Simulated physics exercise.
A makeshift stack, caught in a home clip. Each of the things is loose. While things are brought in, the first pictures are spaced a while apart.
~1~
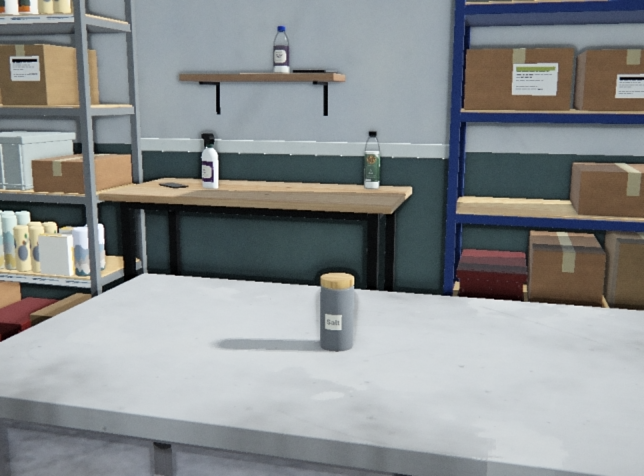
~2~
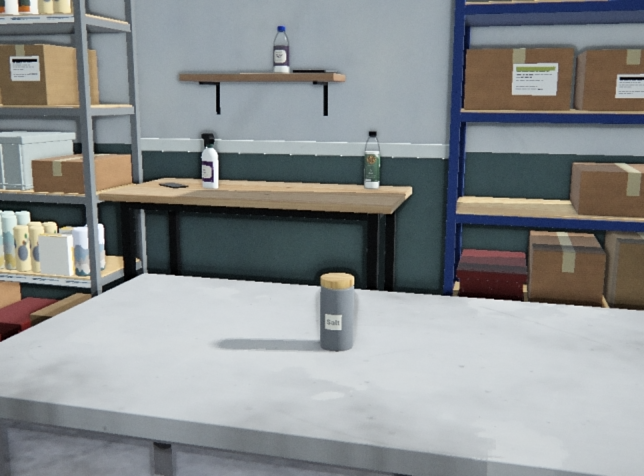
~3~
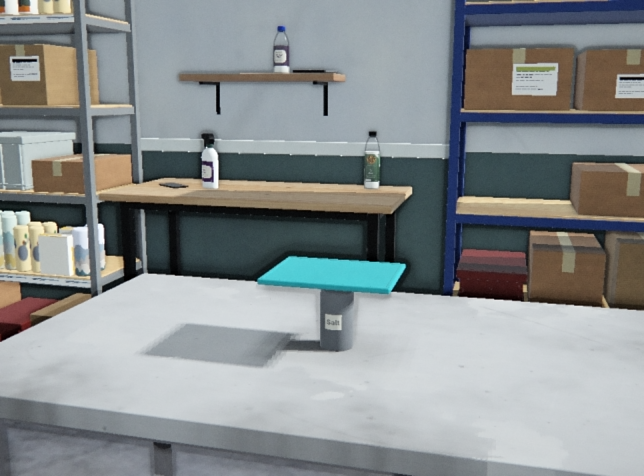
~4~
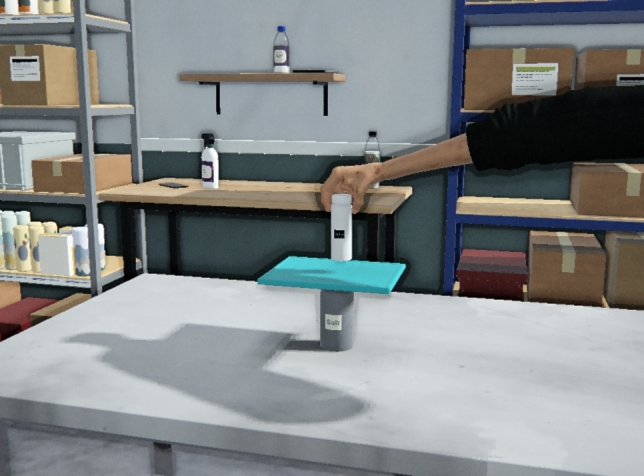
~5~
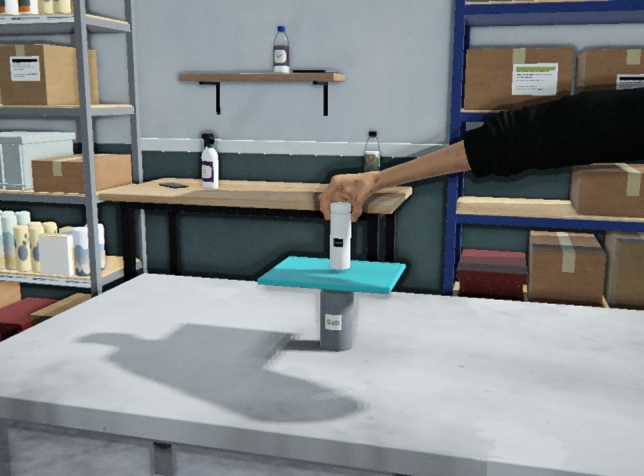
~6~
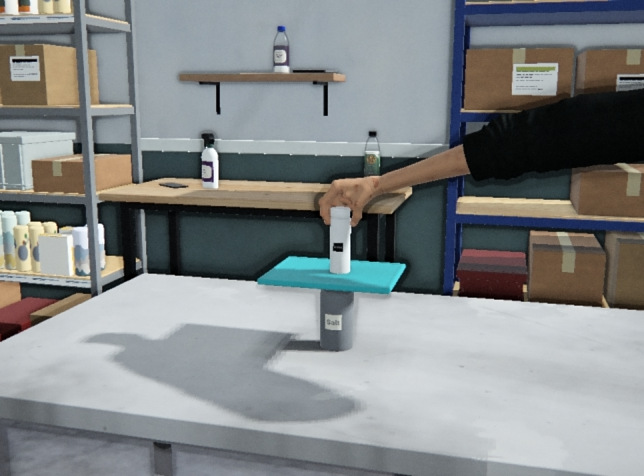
In a storage room, a teal board appears atop a grey jar, then a hand lowers a white shaker onto it.
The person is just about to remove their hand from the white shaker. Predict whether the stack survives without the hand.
It survives.
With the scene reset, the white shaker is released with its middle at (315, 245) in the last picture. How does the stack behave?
Stands.
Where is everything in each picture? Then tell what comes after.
In the first frame, the last thing is not in view yet; grey jar (337, 312).
In the second frame, the last thing is not in view yet; grey jar (337, 312).
In the third frame, the last thing is not in view yet; grey jar (337, 312).
In the fourth frame, coming down; white shaker (341, 227); grey jar (337, 312).
In the fifth frame, coming down; white shaker (340, 236); grey jar (337, 312).
In the sixth frame, in place under the hand; white shaker (340, 240); grey jar (337, 312).
Then, 0.40 s after the last picture, nothing has stirred.
Then, 1.10 s after the last picture, white shaker resting near (340, 241).
At rest, all 3 in place. Seen from the same camera at the end, white shaker near (340, 241). The stack stays up.
